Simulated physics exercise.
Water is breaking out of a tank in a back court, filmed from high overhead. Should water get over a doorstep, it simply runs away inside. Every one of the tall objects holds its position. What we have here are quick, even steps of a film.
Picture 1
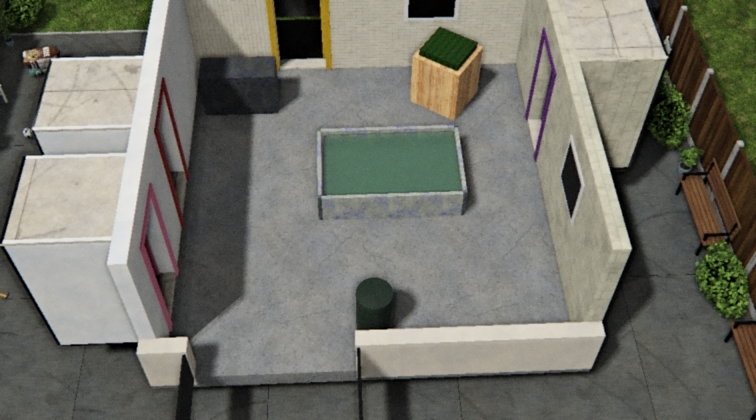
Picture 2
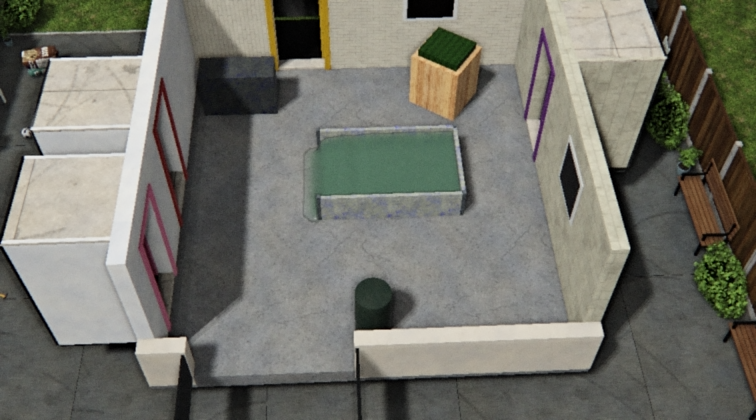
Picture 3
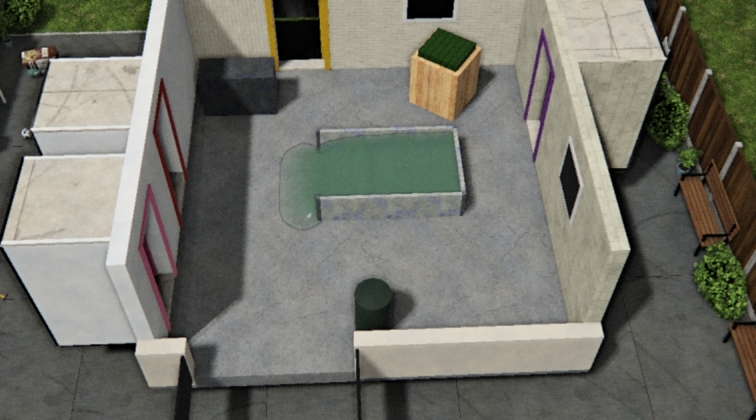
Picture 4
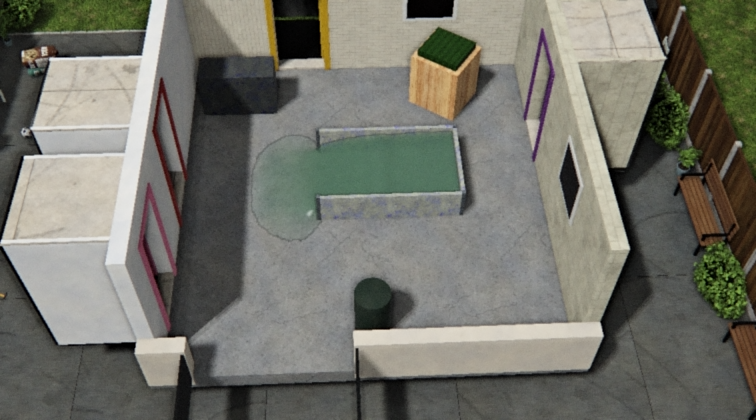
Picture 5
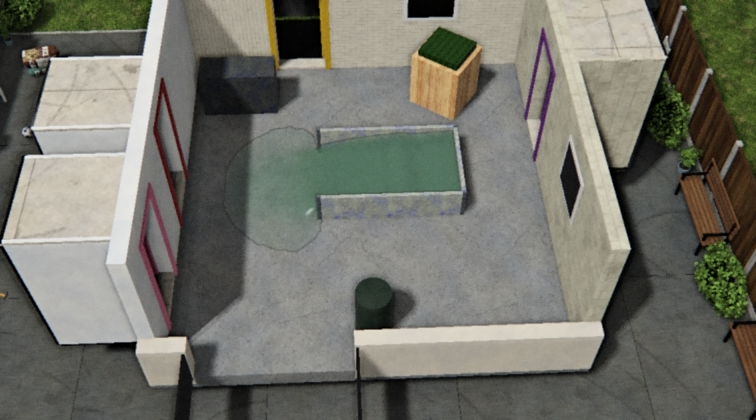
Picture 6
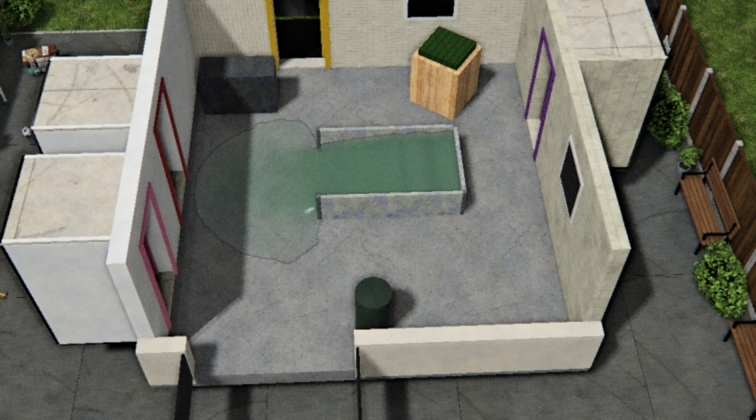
Green water poured out of the open left end of a low tank in a walled courtyard, spreading across the grey paving in a widening, rounded puddle toward the left wall with the red-framed doorway.
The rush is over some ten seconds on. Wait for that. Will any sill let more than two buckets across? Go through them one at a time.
In order: The red door is going to stay inside the allowance. The purple door is going to stay inside the allowance. The yellow door is going to stay inside the allowance. The pink door is going to stay inside the allowance.
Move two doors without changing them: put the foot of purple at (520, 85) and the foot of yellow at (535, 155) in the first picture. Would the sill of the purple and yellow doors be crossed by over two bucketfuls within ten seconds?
As I see it, purple does not reach it and yellow does not reach it.
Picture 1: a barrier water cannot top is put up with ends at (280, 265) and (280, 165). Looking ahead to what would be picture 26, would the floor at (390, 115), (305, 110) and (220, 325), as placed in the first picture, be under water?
In order: Untouched, soaked, untouched.
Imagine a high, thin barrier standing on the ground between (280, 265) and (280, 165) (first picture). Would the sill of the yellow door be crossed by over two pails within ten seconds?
Here's how it goes: The yellow door ends up swamped.
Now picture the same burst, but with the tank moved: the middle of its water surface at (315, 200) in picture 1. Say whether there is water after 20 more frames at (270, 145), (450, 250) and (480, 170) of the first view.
Soaked, parched, parched.
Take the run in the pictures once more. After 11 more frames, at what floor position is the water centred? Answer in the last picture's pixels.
My guess is about (296, 188).
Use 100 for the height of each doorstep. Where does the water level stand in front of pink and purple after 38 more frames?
Roughly 50 and 0 %.
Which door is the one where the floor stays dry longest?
It's the purple one.
A moment on, water covers 20 % of the floor; the red door wet at the sill, nothing in, the purple door not reached, the yellow door not reached, the pink door not reached.
Next, water covers 25 % of the floor; the red door wet at the sill, nothing in, the purple door not reached, the yellow door not reached, the pink door wet at the sill, nothing in.
Then, water covers 35 % of the floor; the red door wet at the sill, nothing in, the purple door not reached, the yellow door wet at the sill, nothing in, the pink door wet at the sill, nothing in.
Later, water covers 60 % of the floor; the red door wet at the sill, nothing in, the purple door not reached, the yellow door wet at the sill, nothing in, the pink door under two buckets in.
In the end, water covers 70 % of the floor; the red door wet at the sill, nothing in, the purple door under two buckets in, the yellow door wet at the sill, nothing in, the pink door under two buckets in.
